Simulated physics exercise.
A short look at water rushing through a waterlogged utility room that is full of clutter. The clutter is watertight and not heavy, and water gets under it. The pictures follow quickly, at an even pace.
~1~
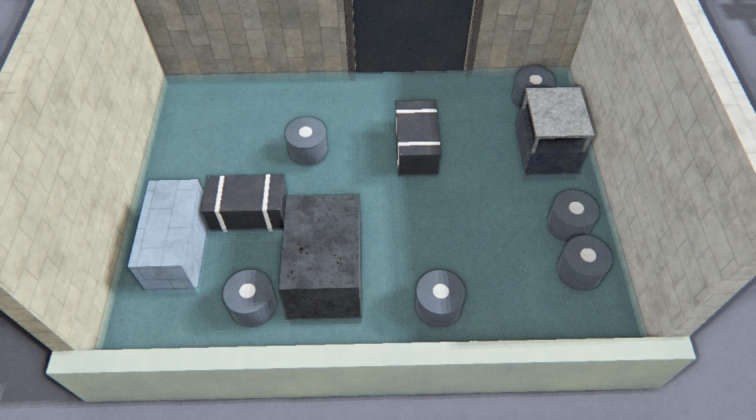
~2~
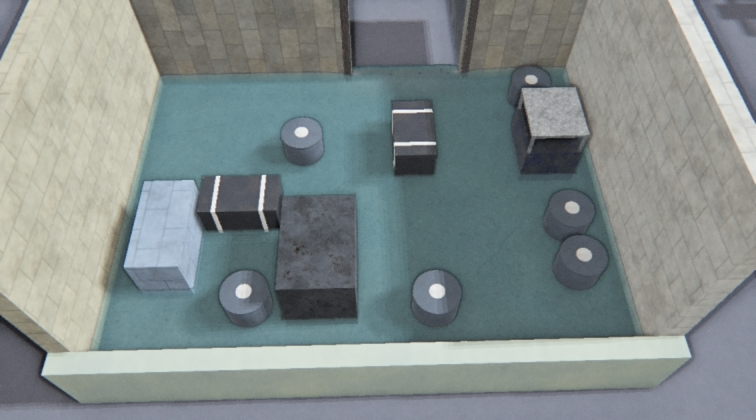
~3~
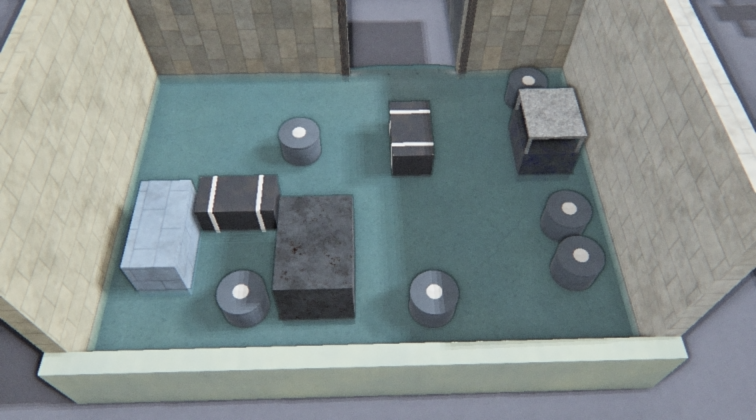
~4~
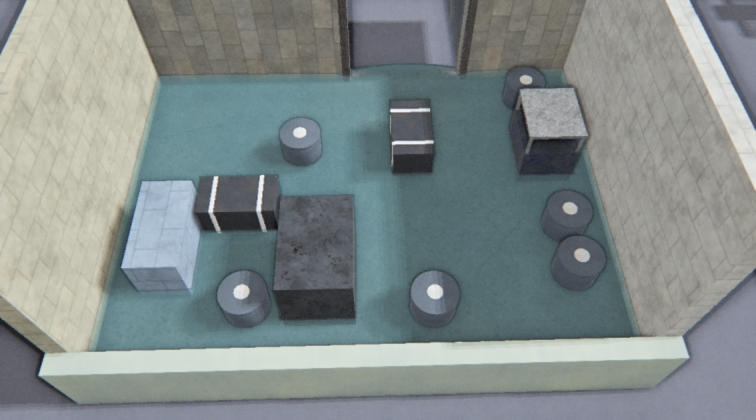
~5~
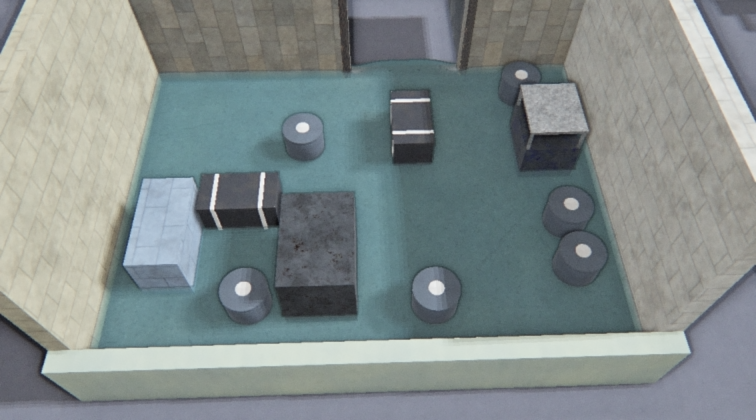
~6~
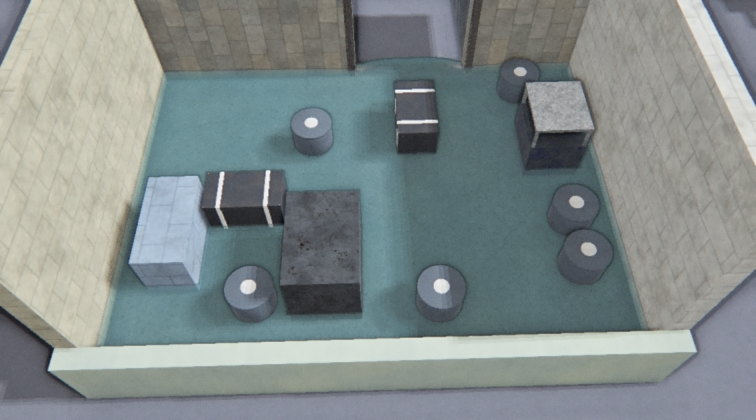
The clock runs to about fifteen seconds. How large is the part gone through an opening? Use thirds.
Share: From one to two thirds.
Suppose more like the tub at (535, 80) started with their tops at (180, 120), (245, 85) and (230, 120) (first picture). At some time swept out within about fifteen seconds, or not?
As listed: Left behind, through, carried outside.
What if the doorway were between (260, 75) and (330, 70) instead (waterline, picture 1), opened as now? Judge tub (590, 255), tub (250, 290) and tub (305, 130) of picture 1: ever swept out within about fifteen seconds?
As listed: Inside, inside, washed out.
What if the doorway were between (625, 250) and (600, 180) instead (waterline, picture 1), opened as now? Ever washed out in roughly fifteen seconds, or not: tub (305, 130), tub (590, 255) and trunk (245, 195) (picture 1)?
In that order: Stays, through, still in.
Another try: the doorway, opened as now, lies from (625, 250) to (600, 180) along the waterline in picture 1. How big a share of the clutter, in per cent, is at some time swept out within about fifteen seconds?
I make it 40 per cent.
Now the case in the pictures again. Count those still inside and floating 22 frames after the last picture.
5 of them.
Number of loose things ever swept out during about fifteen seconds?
3 of them.
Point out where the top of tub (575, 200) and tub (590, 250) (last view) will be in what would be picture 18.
Near (558, 176) and (578, 226).
A moment on, 0 of 8 are out; 8 afloat.
Next, 1 of 8 are out; 7 afloat.
Later, 3 of 8 are out; 5 afloat.
In the end, 3 of 8 are out; 5 afloat.
